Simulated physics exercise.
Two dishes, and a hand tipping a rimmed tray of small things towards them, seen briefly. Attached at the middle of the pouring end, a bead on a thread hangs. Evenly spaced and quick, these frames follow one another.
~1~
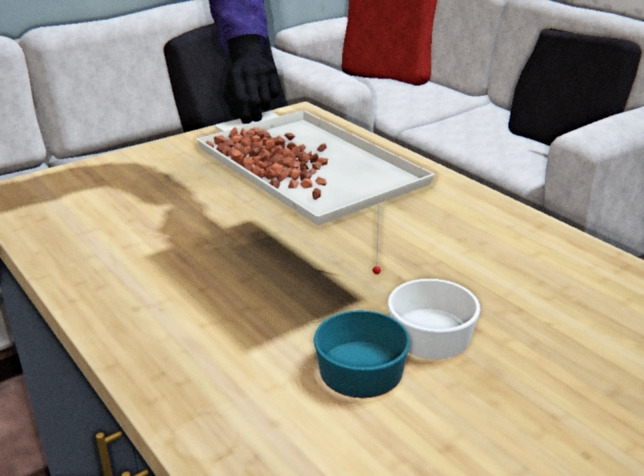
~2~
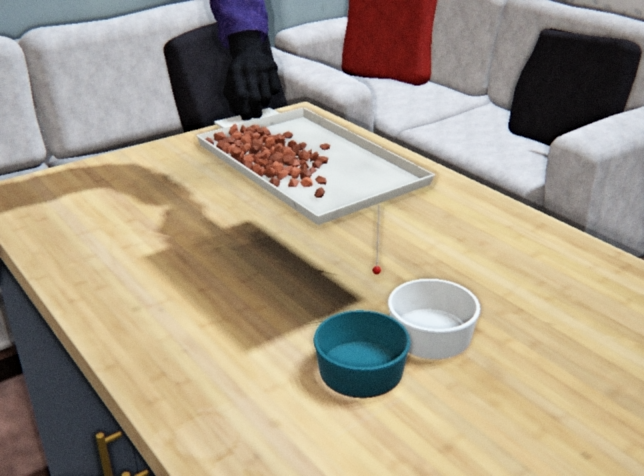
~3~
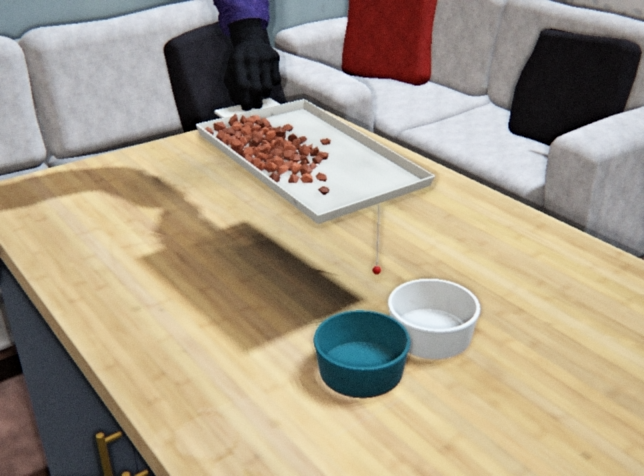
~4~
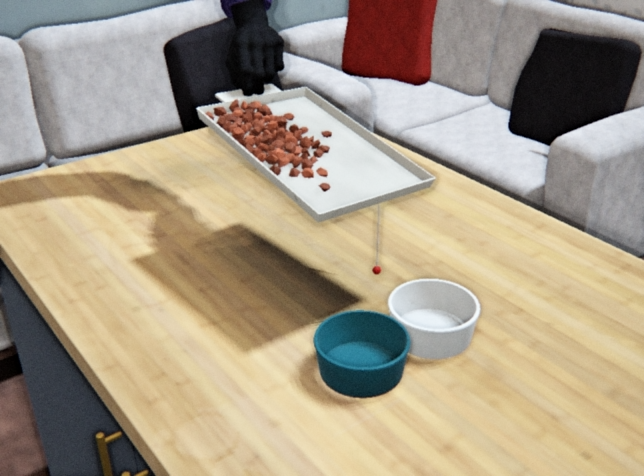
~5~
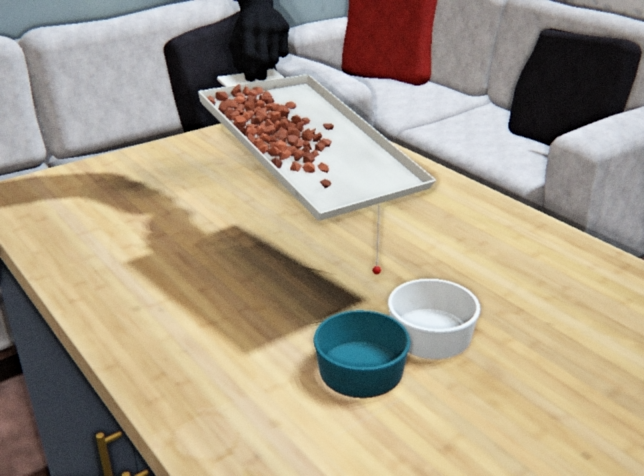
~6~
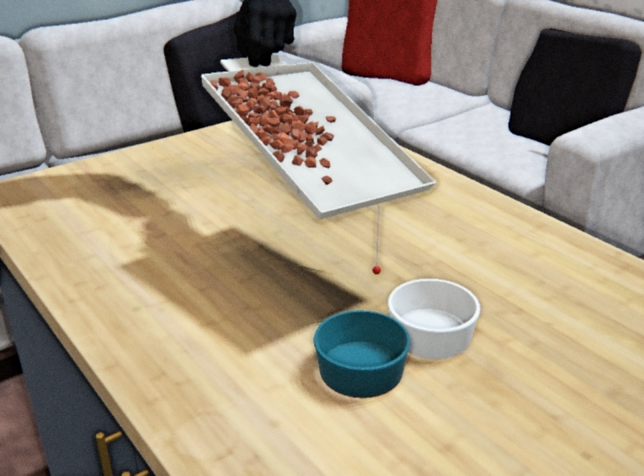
A gloved hand raises the back of a rimmed tray of reddish bits, tilting it towards two dishes on a wooden table.
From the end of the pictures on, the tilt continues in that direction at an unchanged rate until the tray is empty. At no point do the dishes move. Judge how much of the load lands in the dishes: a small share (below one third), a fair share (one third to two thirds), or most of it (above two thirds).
A fair share.
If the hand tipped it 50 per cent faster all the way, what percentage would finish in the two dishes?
I'd say 50 percent or thereabouts.
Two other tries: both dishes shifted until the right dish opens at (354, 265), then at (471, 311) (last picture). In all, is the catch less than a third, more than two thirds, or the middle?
Under a third; less than a third.
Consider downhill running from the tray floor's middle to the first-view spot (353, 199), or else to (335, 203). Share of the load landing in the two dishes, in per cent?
First heading roughly 70 %, second roughly 50 %.
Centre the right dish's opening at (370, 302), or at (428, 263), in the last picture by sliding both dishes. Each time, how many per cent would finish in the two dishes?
Around 20 % followed by around 40 %.
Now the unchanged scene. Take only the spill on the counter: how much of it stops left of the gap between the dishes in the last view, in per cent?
I'd put it at close to 10 per cent.
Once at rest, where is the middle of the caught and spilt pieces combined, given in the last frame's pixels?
Around (445, 318).
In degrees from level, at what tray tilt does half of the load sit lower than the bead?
Angle: Approx. 80 degrees.
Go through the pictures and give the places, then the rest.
The first picture shows corners of the pouring end near (318, 214) and (431, 174), level; middle of the load near (262, 157), bits of crushed brick; left dish near (392, 375); right dish near (464, 337); bead on its thread near (377, 270).
The second picture shows corners of the pouring end near (318, 214) and (431, 174), level; middle of the load near (262, 155).
The third picture shows corners of the pouring end near (319, 213) and (431, 175), tipped barely, lowest at the right corner; middle of the load near (268, 141).
The fourth picture shows corners of the pouring end near (320, 212) and (432, 177), tipped a little, lowest at the right corner; middle of the load near (269, 131).
The fifth picture shows corners of the pouring end near (321, 211) and (432, 179), tipped a little, lowest at the right corner; middle of the load near (271, 120).
The sixth picture shows corners of the pouring end near (322, 210) and (433, 181), tipped clearly, lowest at the right corner; middle of the load near (275, 111); left dish near (392, 375); right dish near (464, 337).
Shortly afterwards, tray tipped steeply; the bulk on the tray; a little in the air.
Next, tray tipped right over; near a quarter on the tray; only a few in the left dish; near a third in the right dish; near a third outside both; a little in the air.
Some moments later, tray tipped past a quarter turn; a little in the left dish; near half in the right dish; near half outside both.
In the end, tray tipped past a quarter turn; a little in the left dish; near half in the right dish; near half outside both.
